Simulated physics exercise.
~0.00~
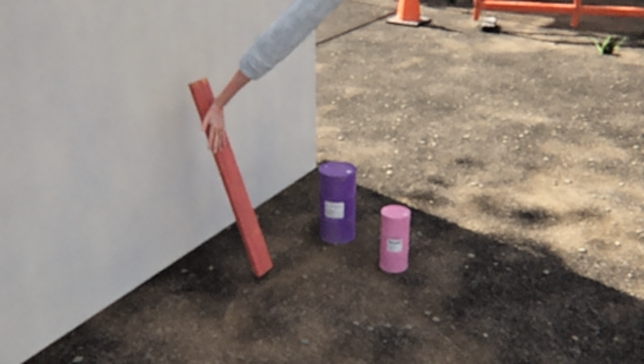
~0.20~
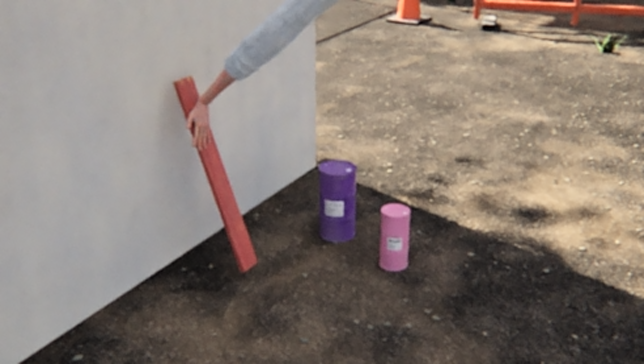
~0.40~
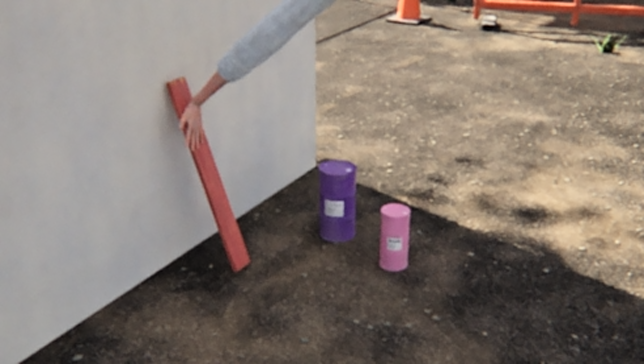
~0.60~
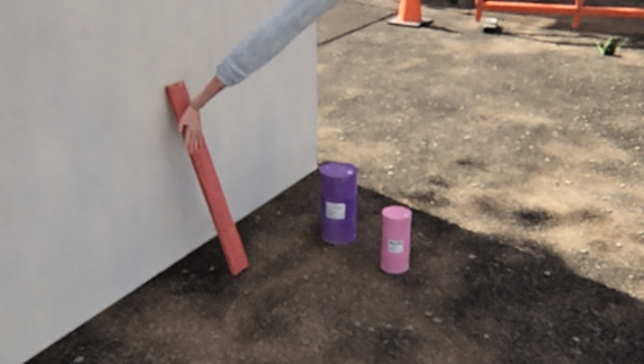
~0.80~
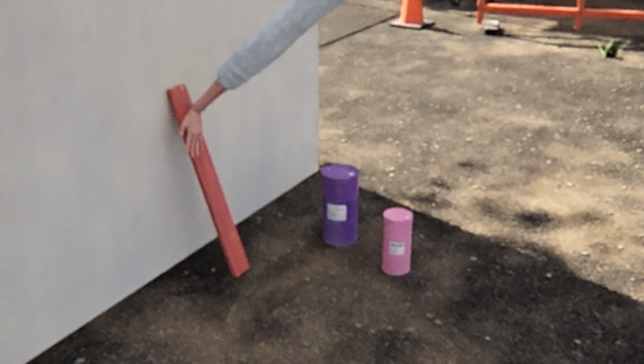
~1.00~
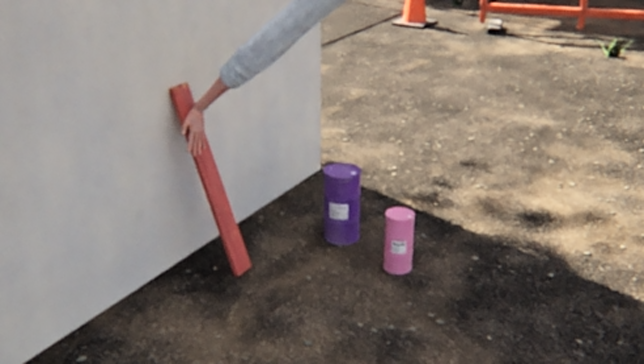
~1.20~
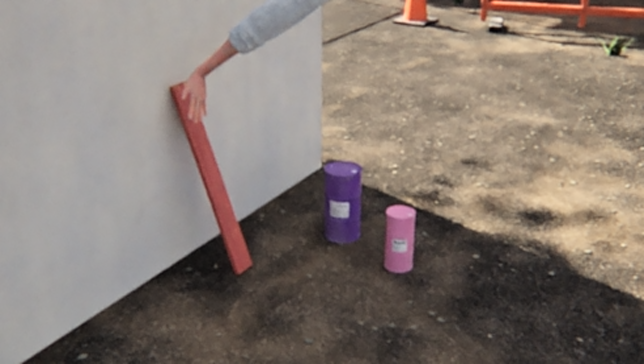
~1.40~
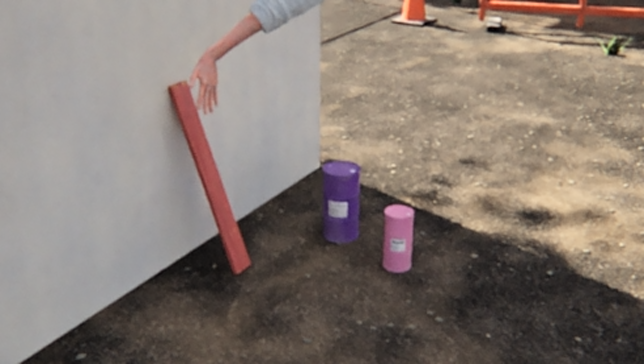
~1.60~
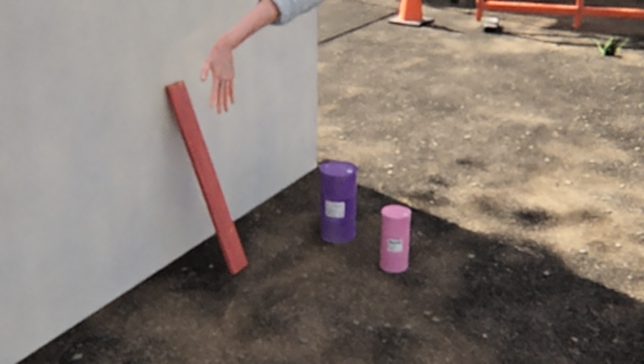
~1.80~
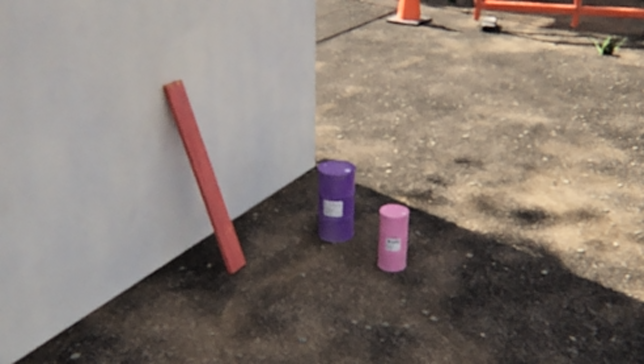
Beside a bare wall outdoors, a hand leaning a red plank against it near two canisters, then withdrawing as the plank stays up.
